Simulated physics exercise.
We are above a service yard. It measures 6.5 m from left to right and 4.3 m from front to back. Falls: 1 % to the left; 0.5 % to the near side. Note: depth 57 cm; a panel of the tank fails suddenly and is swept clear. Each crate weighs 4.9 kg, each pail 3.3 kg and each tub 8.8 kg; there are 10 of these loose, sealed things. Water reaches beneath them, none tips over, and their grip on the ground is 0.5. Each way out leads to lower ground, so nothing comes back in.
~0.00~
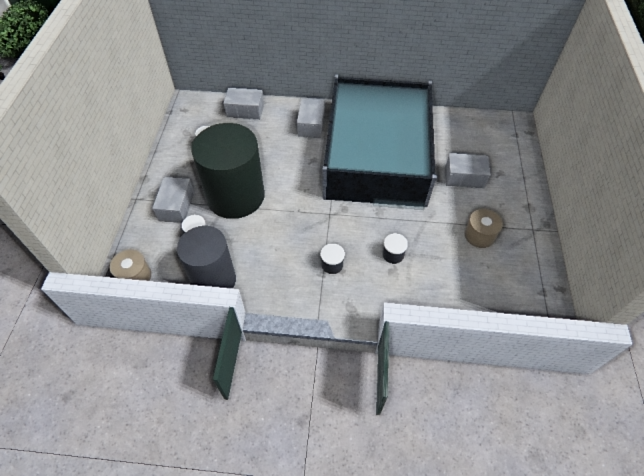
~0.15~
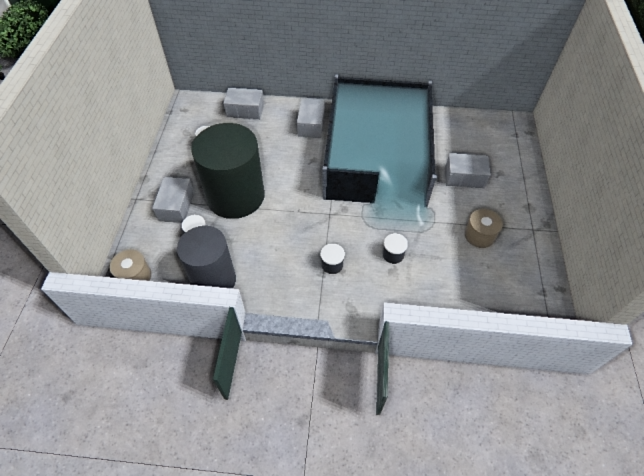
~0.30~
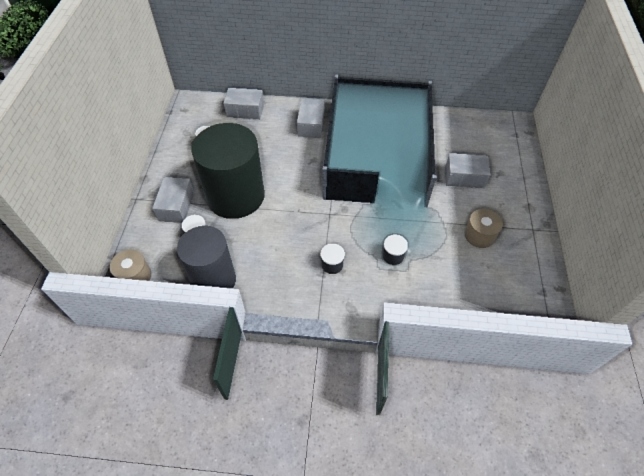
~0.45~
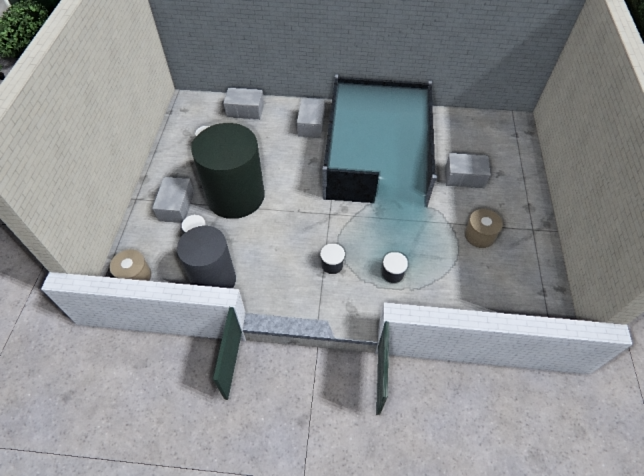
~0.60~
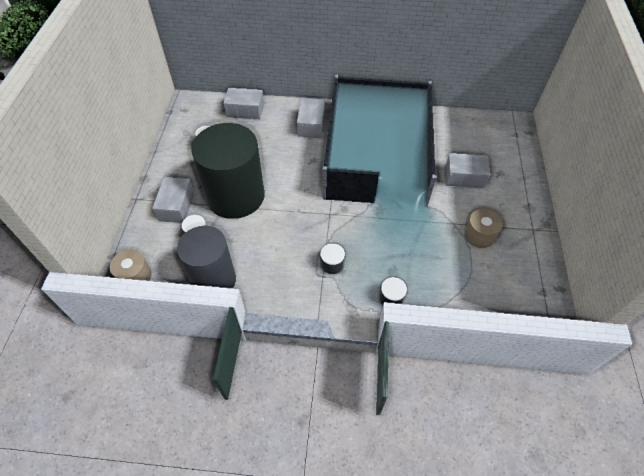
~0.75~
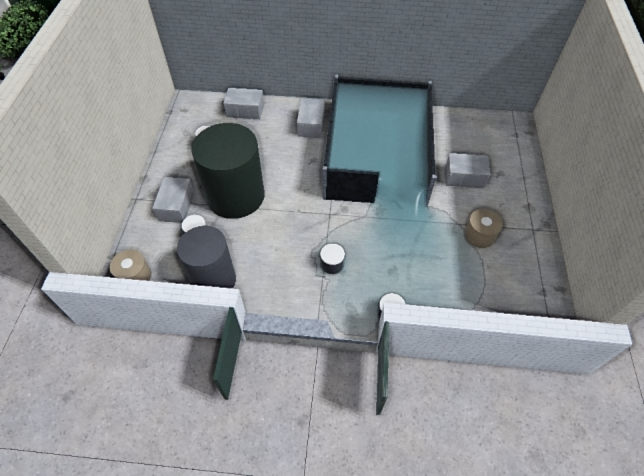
A walled service yard with a pale concrete floor is seen from high above its front opening, where two dark green gate leaves stand open. A teal water tank sits toward the back right, with a dark green cylinder at left and grey blocks, brown tubs and white-topped pails scattered around. The tank's front right panel gives way, water spreads forward, and one pail slides toward the front wall while the camera stays still.
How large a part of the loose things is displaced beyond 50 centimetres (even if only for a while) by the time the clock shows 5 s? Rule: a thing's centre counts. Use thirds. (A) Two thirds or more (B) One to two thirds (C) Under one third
Under one third (C).
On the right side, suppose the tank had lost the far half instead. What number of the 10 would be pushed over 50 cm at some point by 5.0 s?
In that case the number is 3.
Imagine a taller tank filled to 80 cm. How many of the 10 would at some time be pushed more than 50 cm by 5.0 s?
In that case the number is 4.
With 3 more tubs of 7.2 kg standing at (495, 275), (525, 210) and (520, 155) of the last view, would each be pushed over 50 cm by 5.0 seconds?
Order as listed: Beyond half a metre / beyond half a metre / beyond half a metre.
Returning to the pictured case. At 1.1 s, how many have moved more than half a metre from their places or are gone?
My count gives 1.
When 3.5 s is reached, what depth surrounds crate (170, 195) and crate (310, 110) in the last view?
Roughly 0 and 0 cm.
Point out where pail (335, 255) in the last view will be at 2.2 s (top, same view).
Roughly at (277, 269).
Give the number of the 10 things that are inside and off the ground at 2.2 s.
Count at that moment: 0.
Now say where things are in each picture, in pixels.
In the first frame, a pail at (396, 243), on the bottom; a pail at (333, 253) rests on the ground; 3.0 m2 under water; 0 of 10 have shifted.
In the second frame, a pail at (396, 243) rests on the ground; a pail at (333, 253), on the bottom; 3.4 m2 under water; 0 of 10 have shifted.
In the third frame, a pail at (396, 244), on the bottom; a pail at (333, 253) rests on the ground; water covers 4.0 m2; 0 of 10 have shifted.
In the fourth frame, a pail at (396, 263), on the bottom, 32 cm from its start; a pail at (333, 253) rests on the ground; 4.8 m2 under water; 1 of 10 have shifted.
In the fifth frame, a pail at (394, 288), on the bottom, 71 cm from its start; a pail at (333, 253), on the bottom; 5.7 m2 under water; 1 of 10 have shifted.
In the sixth frame, a pail at (393, 305) rests on the ground, 94 cm from its start; a pail at (333, 254), on the bottom; water covers 6.6 m2; 1 of 10 have shifted.
After 1.1 s 1 of 10 are over 50 cm from their spots; 1 afloat.
After 2.2 s 2 of 10 are over 50 cm from their spots; 0 afloat.
After 3.5 s 2 of 10 are over 50 cm from their spots; 0 afloat.
After 5.0 s 3 of 10 are over 50 cm from their spots, and 3 have been at some point; 1 afloat.
